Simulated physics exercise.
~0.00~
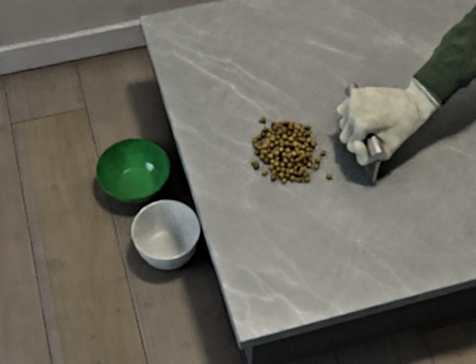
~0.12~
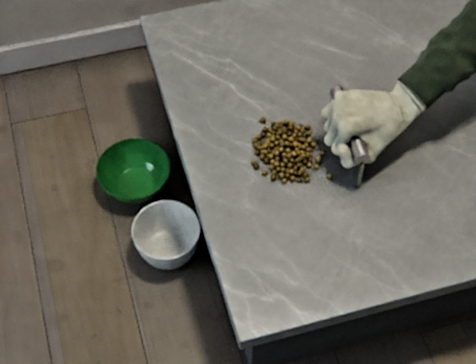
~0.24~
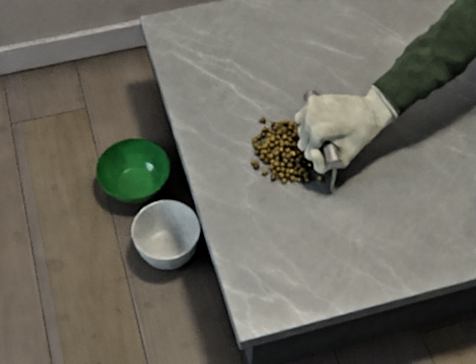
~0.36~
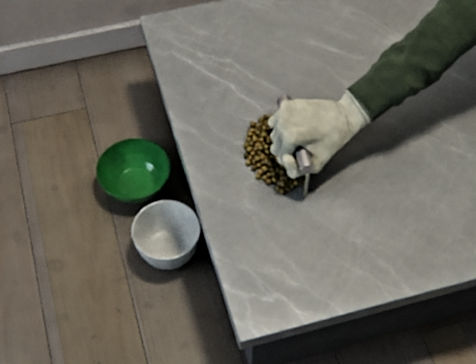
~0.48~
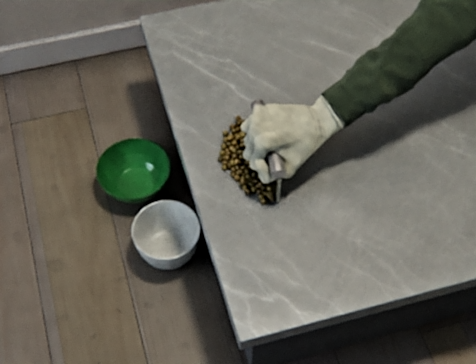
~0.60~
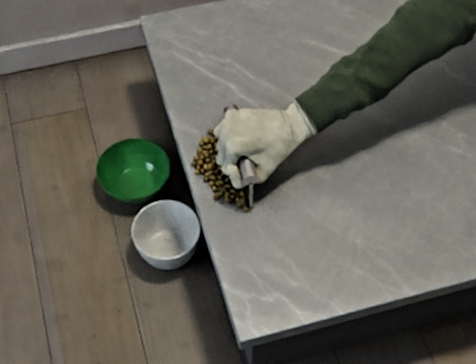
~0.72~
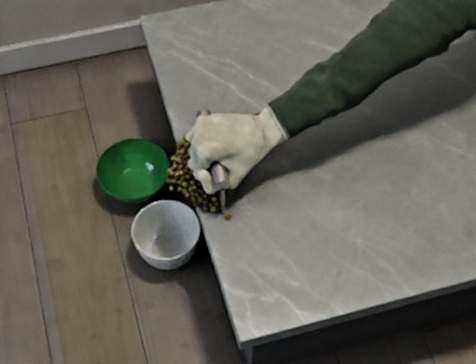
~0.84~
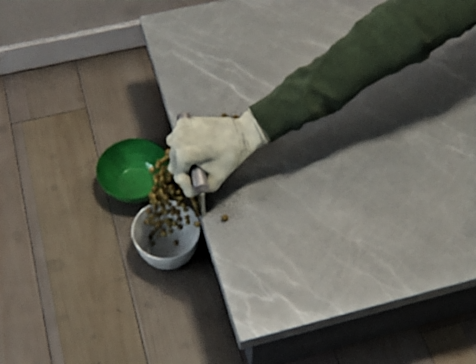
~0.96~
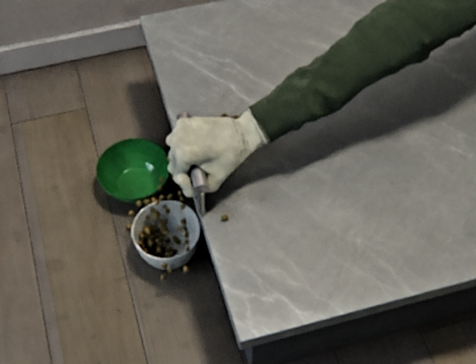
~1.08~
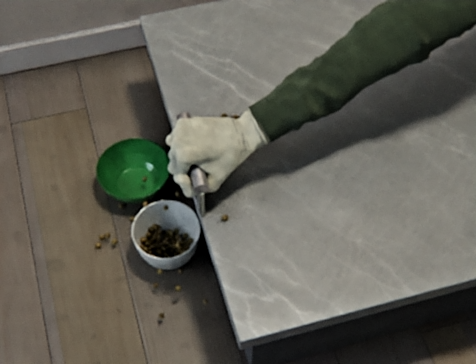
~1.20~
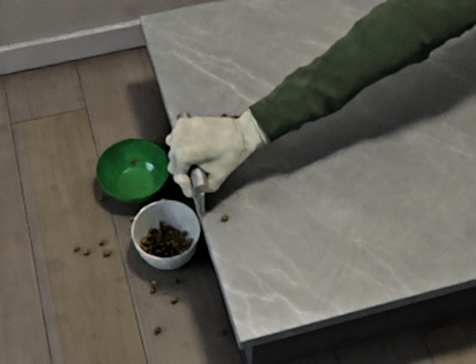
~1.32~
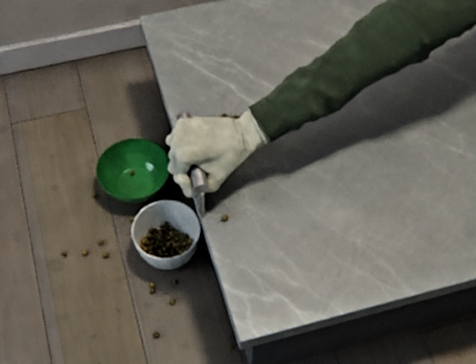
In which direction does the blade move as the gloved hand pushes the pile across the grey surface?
The blade moves to the left, toward the edge of the surface where the bowls are, and stops there.
The video shows a gloved hand using a scraper to push a pile of small brown pieces left across a grey surface and over its edge. Most land in the white bowl beside the green one, while some scatter on the wooden floor and a few remain on top.
